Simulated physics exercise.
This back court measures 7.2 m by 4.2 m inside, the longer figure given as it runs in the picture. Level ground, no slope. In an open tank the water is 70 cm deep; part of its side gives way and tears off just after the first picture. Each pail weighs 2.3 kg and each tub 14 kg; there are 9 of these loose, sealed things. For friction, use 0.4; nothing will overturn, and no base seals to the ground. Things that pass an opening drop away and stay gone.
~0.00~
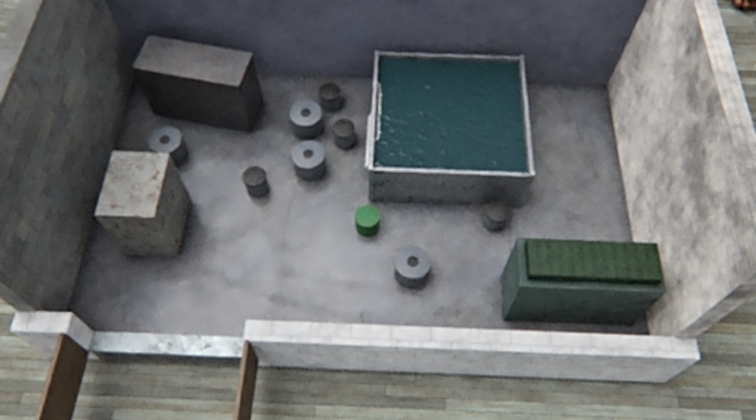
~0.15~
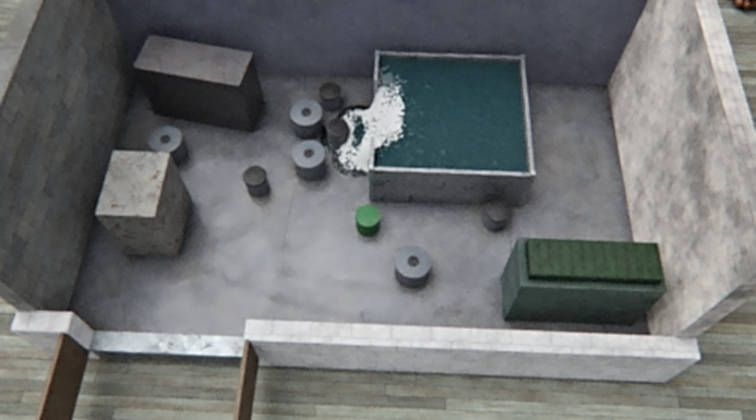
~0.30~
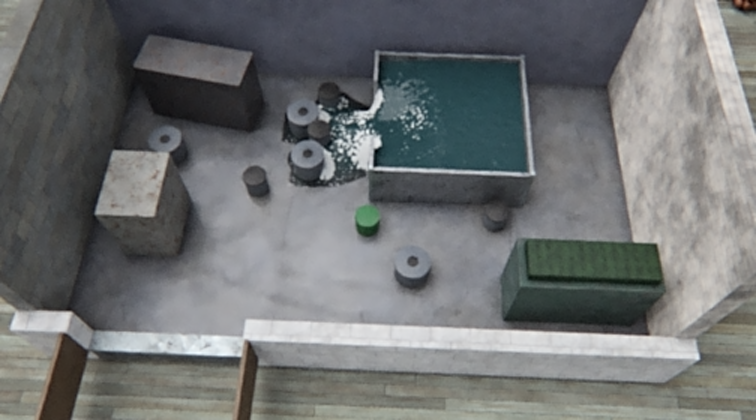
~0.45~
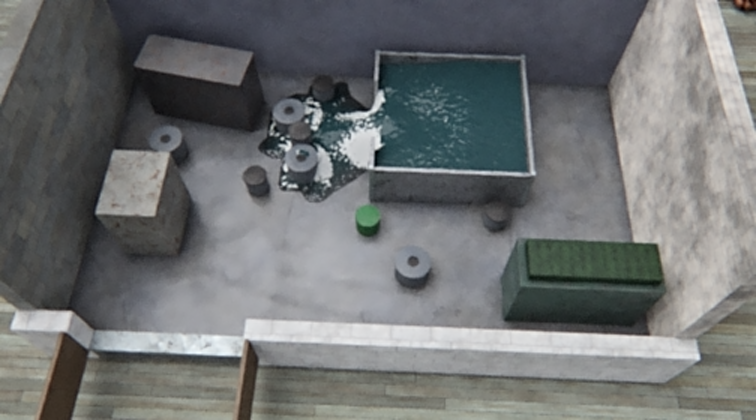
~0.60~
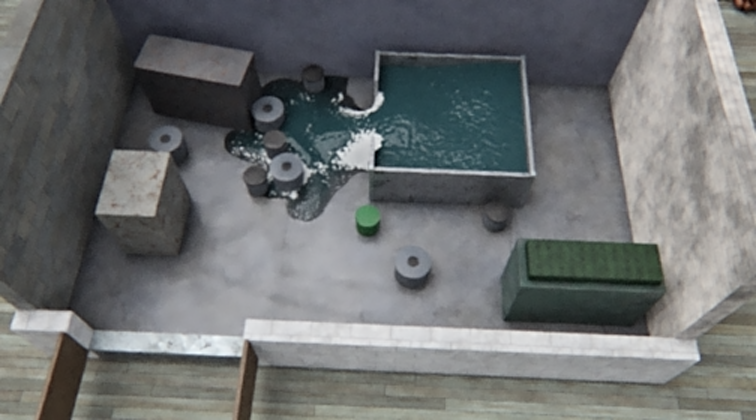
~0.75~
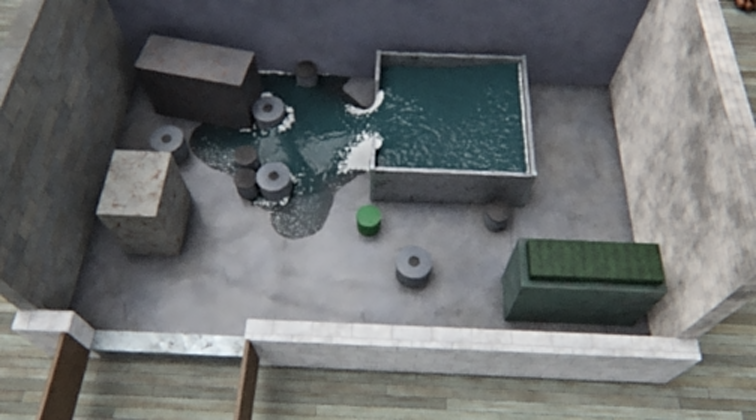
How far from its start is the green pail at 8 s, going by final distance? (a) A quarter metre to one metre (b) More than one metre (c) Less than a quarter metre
The answer is c.
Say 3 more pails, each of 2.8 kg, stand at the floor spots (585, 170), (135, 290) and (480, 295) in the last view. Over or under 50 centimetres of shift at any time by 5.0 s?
The first one ends up inside that, the second beyond that, the third inside that.
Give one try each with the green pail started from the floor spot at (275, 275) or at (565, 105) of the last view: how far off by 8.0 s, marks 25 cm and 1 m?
Well, the first time it covers a big distance, and the second time it drifts a modest way.
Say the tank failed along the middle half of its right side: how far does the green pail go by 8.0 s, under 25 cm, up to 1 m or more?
Result: Green pail displaced far.
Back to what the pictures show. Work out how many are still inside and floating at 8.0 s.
2.
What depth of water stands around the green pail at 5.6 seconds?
Around 0 cm.
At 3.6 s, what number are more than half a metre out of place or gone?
The count is 5.
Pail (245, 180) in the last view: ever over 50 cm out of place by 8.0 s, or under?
Its shift stays above the threshold.
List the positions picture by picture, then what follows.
The first frame shows the green pail at (367, 216), on the bottom; water covers 3.9 m2; 0 of 9 have shifted.
The second frame shows the green pail at (368, 216) rests on the ground; water covers 4.4 m2; 1 of 9 have shifted.
The third frame shows the green pail at (367, 216) rests on the ground; water covers 5.1 m2; 1 of 9 have shifted.
The fourth frame shows the green pail at (368, 216) rests on the ground; 5.8 m2 under water; 4 of 9 have shifted.
The fifth frame shows the green pail at (368, 216), on the bottom; water covers 6.8 m2; 4 of 9 have shifted.
The sixth frame shows the green pail at (369, 216) rests on the ground; water covers 8.1 m2; 5 of 9 have shifted.
After 1.6 s the green pail is near (369, 216), 0.0 m from its start, aground; 0 of 9 are out; 3 afloat.
After 3.6 s the green pail is near (369, 216), 0.0 m from its start, aground; 2 of 9 are out; 4 afloat.
After 5.6 s the green pail is near (369, 216), 0.0 m from its start, aground; 3 of 9 are out; 3 afloat.
After 8.0 s the green pail is near (369, 216), 0.0 m from its start, aground; 4 of 9 are out; 2 afloat.
